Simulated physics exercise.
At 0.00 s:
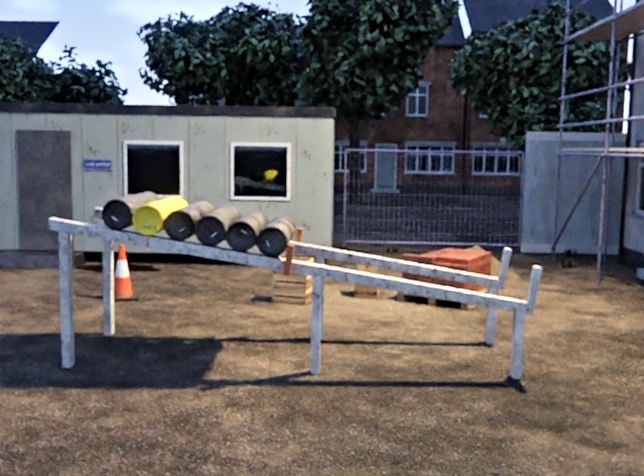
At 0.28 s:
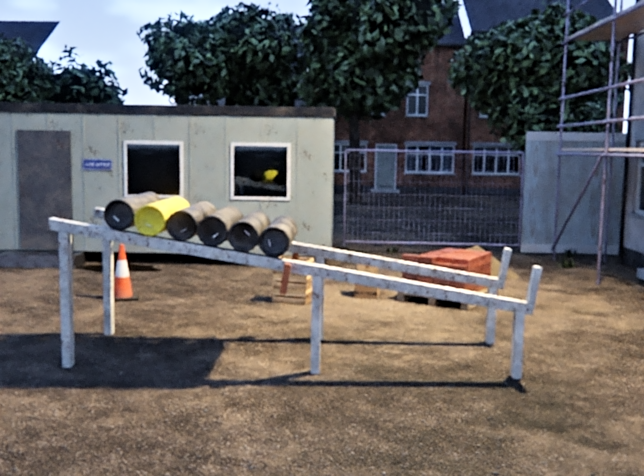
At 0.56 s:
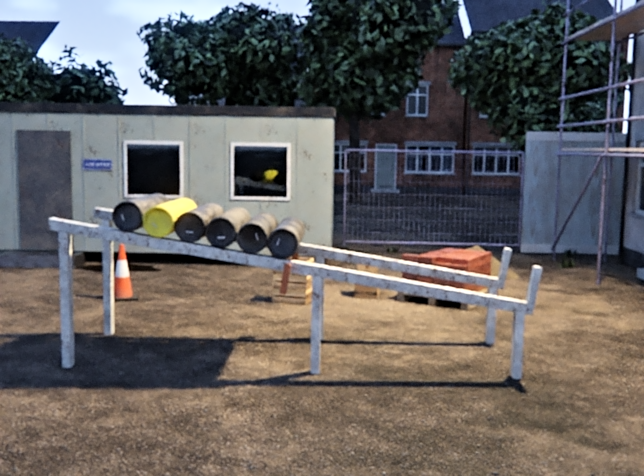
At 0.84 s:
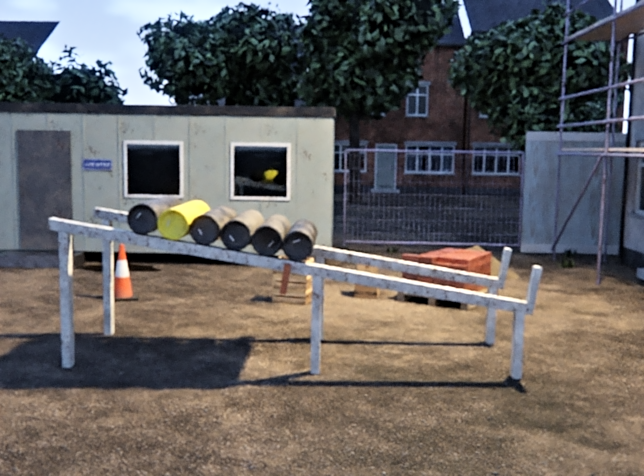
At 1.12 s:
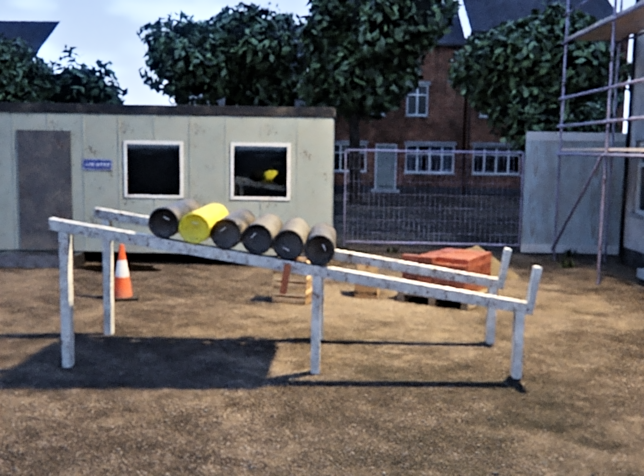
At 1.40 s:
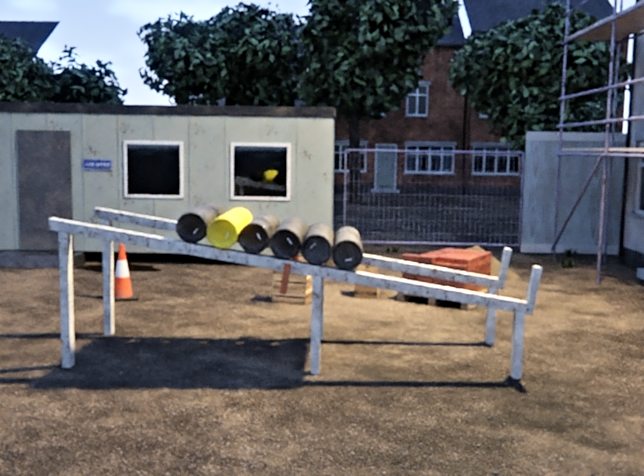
A long, pale rack on legs slopes gently down to the right across a dirt yard, seen from the side by a still camera, with a low cabin, trees and a brick house behind. Six cylinders lie side by side near its upper left end, the second from left yellow and the others dark, with an orange-and-white cone beyond. The row starts slowly, then rolls faster down the rails to the right, staying close together.
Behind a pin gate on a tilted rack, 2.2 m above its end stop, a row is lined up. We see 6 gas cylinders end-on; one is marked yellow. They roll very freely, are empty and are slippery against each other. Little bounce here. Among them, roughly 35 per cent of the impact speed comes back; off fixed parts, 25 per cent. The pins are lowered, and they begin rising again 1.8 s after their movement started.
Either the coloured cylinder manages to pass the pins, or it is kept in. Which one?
I expect it makes it out.
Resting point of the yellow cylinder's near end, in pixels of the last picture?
It comes to rest around (391, 263).
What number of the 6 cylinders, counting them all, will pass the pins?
Count: 5.
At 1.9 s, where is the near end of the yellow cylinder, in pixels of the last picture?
I'd put it somewhere around (289, 241) in that view.
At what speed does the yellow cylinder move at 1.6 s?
It's going at around 1.0 m/s.
After 1.6 s, yellow is on the rails, 40 cm above the pins, rolling right; 3 below the pins.
After 1.9 s, yellow is on the rails, 5 cm above the pins, rolling right; 4 below the pins.
After 2.1 s, yellow is in the air, 25 cm below the pins, rolling right; 5 below the pins.
At rest (2.7 s), yellow is on the rails, 90 cm below the pins; 5 below the pins.
